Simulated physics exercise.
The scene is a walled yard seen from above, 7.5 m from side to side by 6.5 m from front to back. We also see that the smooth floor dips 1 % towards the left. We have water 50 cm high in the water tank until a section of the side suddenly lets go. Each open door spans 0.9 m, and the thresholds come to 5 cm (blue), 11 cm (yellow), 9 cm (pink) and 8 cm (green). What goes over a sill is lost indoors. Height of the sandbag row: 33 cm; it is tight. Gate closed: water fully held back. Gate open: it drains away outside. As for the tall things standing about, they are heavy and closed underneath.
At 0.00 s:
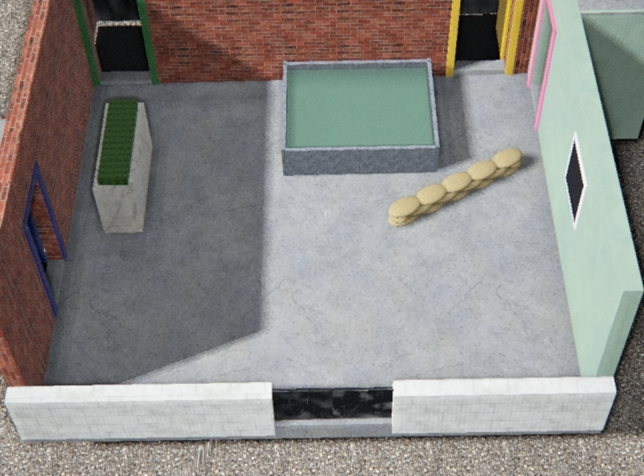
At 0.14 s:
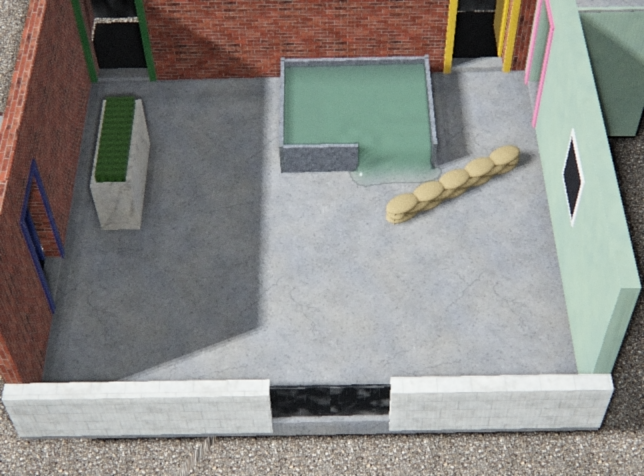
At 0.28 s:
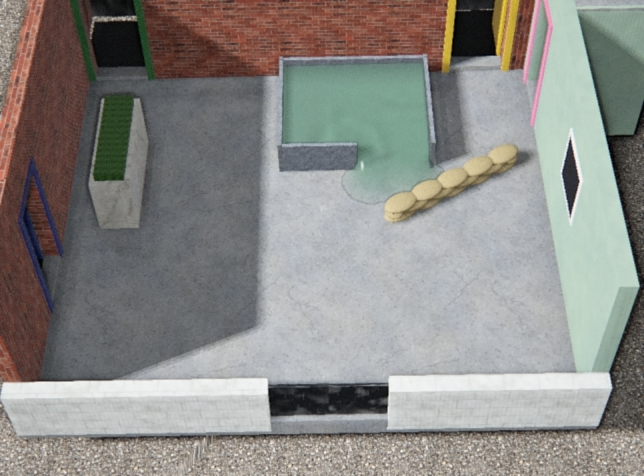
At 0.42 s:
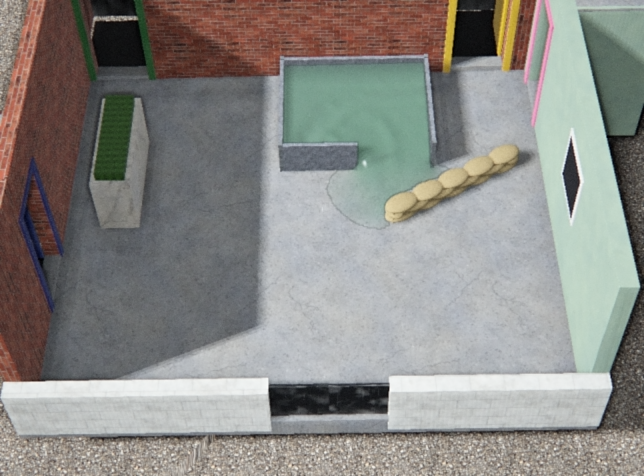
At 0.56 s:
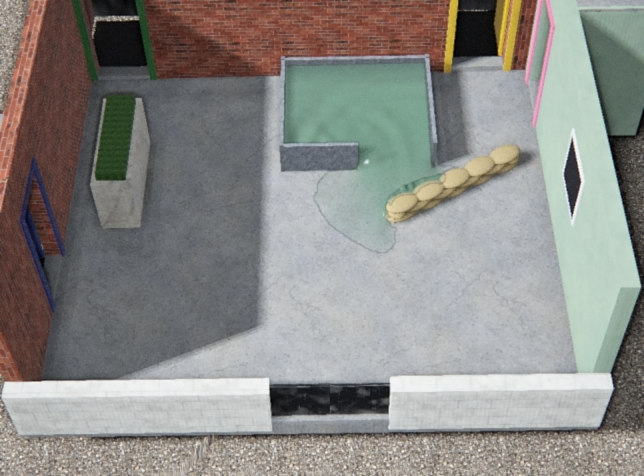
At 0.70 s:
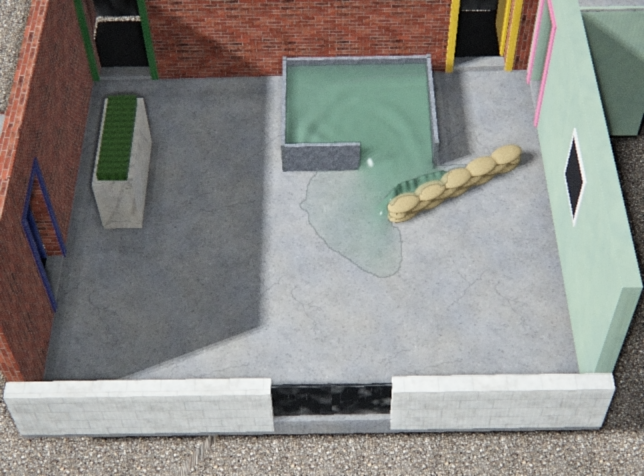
Walled yard seen from above, green water pouring from a gap in a raised tank, spreading across grey floor and meeting sandbags.
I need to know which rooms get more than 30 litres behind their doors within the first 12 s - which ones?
Blue door: More than stated; yellow door: Less than stated; pink door: Less than stated; green door: Less than stated.
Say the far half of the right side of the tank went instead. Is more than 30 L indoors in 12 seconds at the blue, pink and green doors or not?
Here's how it goes: Blue falls short, pink exceeds it, green falls short.
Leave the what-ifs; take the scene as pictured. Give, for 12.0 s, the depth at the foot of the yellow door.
About 5.5 cm.
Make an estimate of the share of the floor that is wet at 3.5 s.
Some 55 per cent of it.
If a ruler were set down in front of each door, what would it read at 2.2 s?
You'd see blue at 0 cm, yellow at 2 cm, pink at 12 cm and green at 0 cm.
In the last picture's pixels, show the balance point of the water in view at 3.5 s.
Around (336, 181) in the last picture.
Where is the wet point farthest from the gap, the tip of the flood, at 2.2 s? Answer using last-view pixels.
Somewhere about (248, 406).
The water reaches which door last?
It would be the green one.
After 1.4 s water covers 15 % of the floor and is deepest (42 cm) near (427, 192); blue door not reached, yellow door not reached, pink door not reached, green door not reached.
After 2.2 s water covers 40 % of the floor and is deepest (36 cm) near (427, 192); blue door not reached, yellow door 2 cm at the sill, 0 L in, pink door 12 cm at the sill, 0 L in, green door not reached.
After 3.5 s water covers 55 % of the floor and is deepest (24 cm) near (427, 192); blue door 8 cm at the sill, 0 L in, yellow door 12 cm at the sill, 3 L in, pink door 12 cm at the sill, 4 L in, green door not reached.
After 7.0 s water covers 70 % of the floor and is deepest (15 cm) near (404, 192); blue door 9 cm at the sill, 47 L in, yellow door 7 cm at the sill, 7 L in, pink door 8 cm at the sill, 11 L in, green door 3 cm at the sill, 0 L in.
After 12.0 s water covers 85 % of the floor and is deepest (10 cm) near (46, 366); blue door 7 cm at the sill, 80 L in, yellow door 6 cm at the sill, 7 L in, pink door 5 cm at the sill, 11 L in, green door 8 cm at the sill, 3 L in.
